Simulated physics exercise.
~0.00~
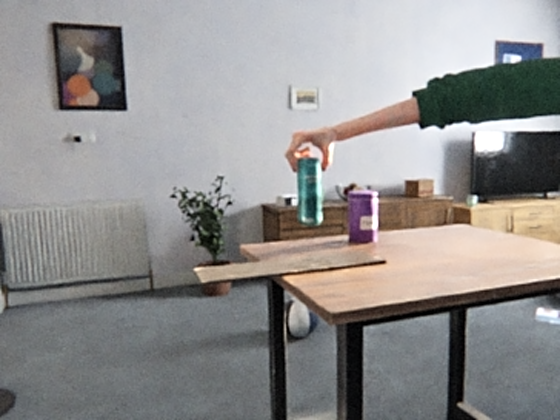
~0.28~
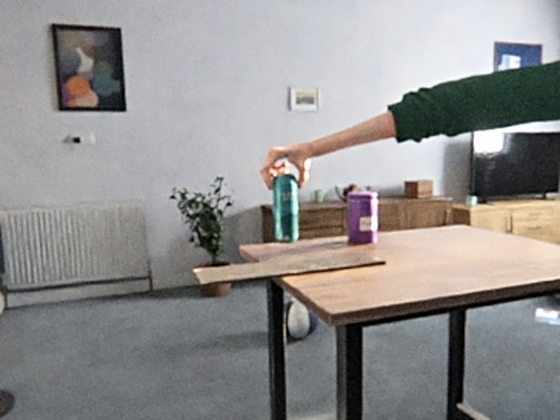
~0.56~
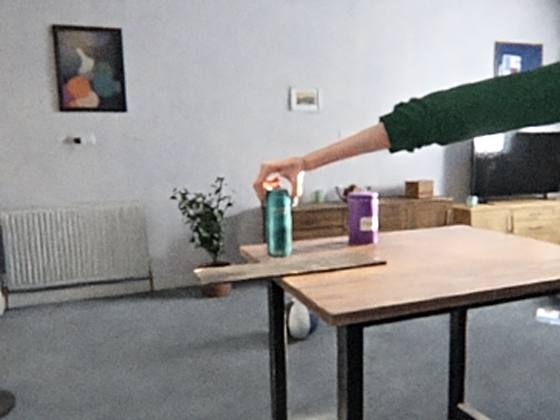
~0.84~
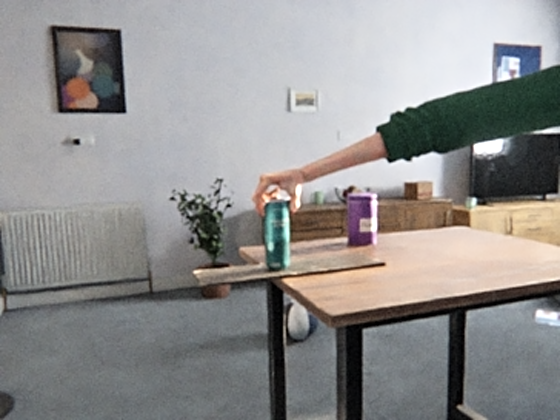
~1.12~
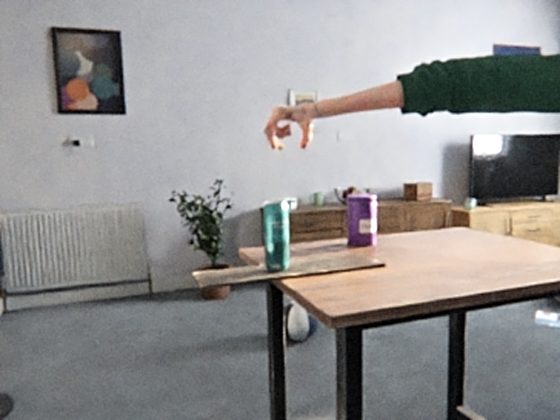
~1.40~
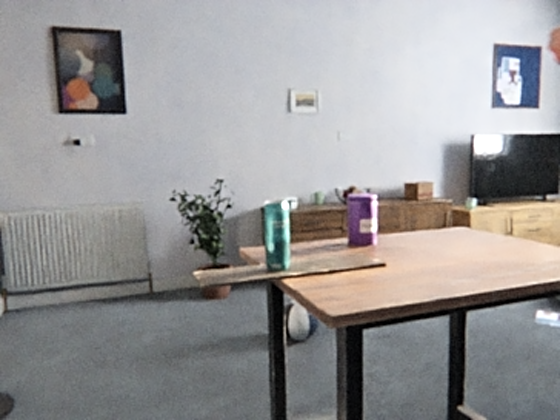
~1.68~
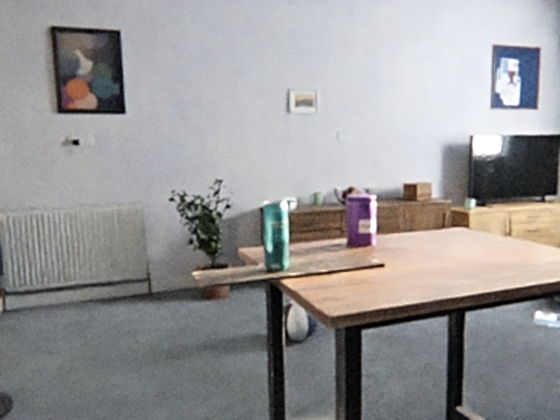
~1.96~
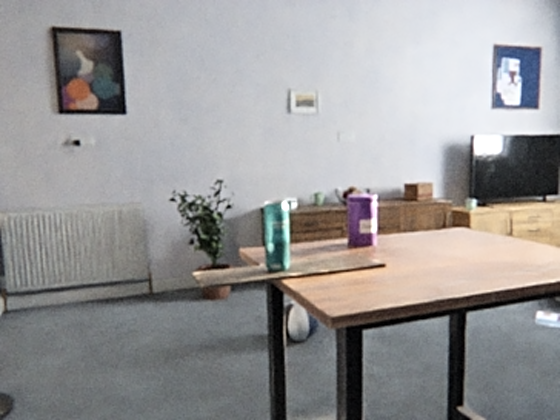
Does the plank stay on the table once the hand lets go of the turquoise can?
Yes, the plank stays on the table, with the turquoise can still standing upright on it.
